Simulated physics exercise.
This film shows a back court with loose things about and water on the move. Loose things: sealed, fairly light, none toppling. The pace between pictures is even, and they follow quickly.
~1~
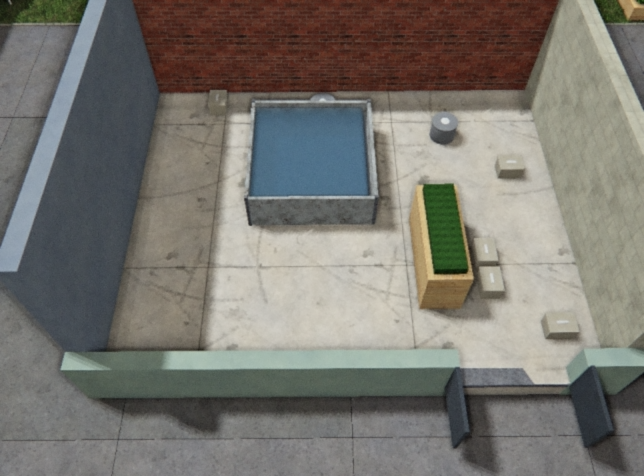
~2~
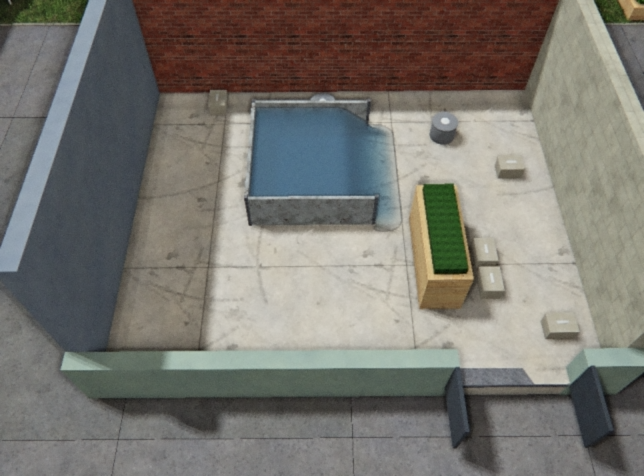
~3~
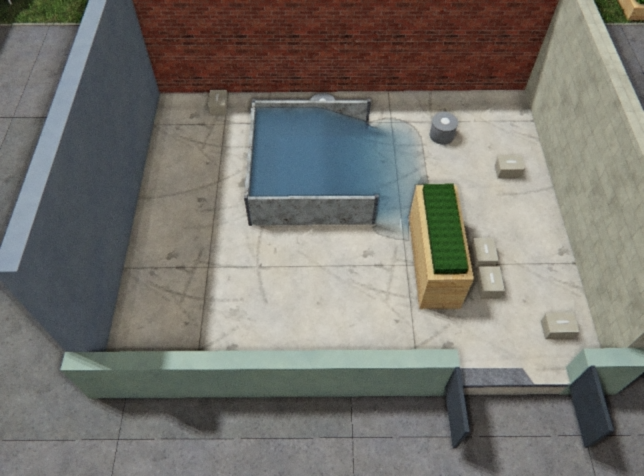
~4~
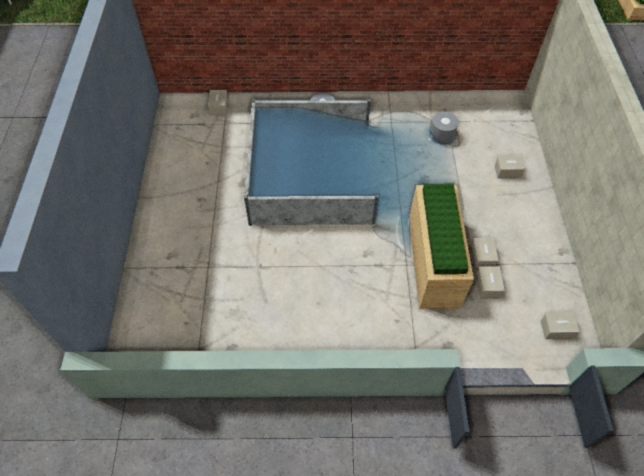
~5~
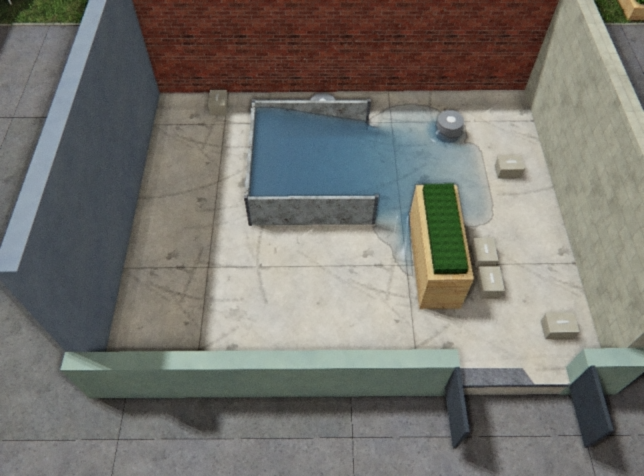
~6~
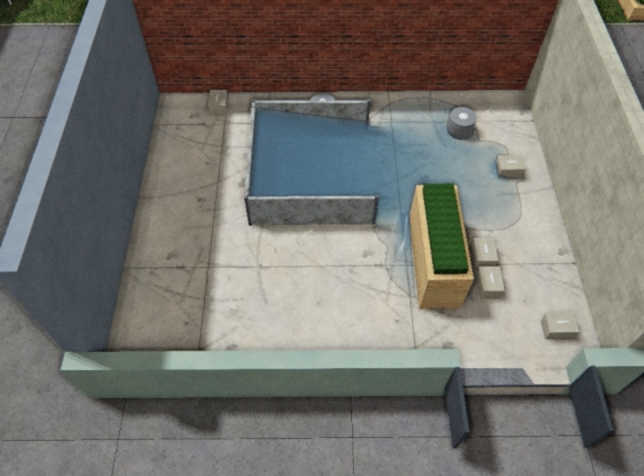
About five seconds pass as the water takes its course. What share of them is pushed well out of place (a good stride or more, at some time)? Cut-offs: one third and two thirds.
The portion moved well away stays in the middle third.
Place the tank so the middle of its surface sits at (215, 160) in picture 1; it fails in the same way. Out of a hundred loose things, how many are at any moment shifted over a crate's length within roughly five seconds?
About 40 per cent.
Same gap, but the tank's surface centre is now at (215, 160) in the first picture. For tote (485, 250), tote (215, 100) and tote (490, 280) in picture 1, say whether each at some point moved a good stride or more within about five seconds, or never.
In order: Remained close by, remained close by, remained close by.
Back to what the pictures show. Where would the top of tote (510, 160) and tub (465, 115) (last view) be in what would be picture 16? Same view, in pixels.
They end up at about pixels (535, 143) and (512, 75).
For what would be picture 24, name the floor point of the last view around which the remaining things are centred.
Estimate: Close to (403, 165) px.
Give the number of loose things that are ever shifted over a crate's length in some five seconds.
The figure is 4.
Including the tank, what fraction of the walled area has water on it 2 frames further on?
It comes to some 35 in a hundred.
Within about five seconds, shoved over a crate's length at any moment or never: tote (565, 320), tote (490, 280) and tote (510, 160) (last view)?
First displaced that much, second under that distance, third displaced that much.
A moment on, 1 of 7 are well off their spots; 0 afloat.
Next, 1 of 7 are well off their spots; 2 afloat.
Later, 2 of 7 are well off their spots; 2 afloat.
In the end, 4 of 7 are well off their spots, and 4 have been at some point; 3 afloat.
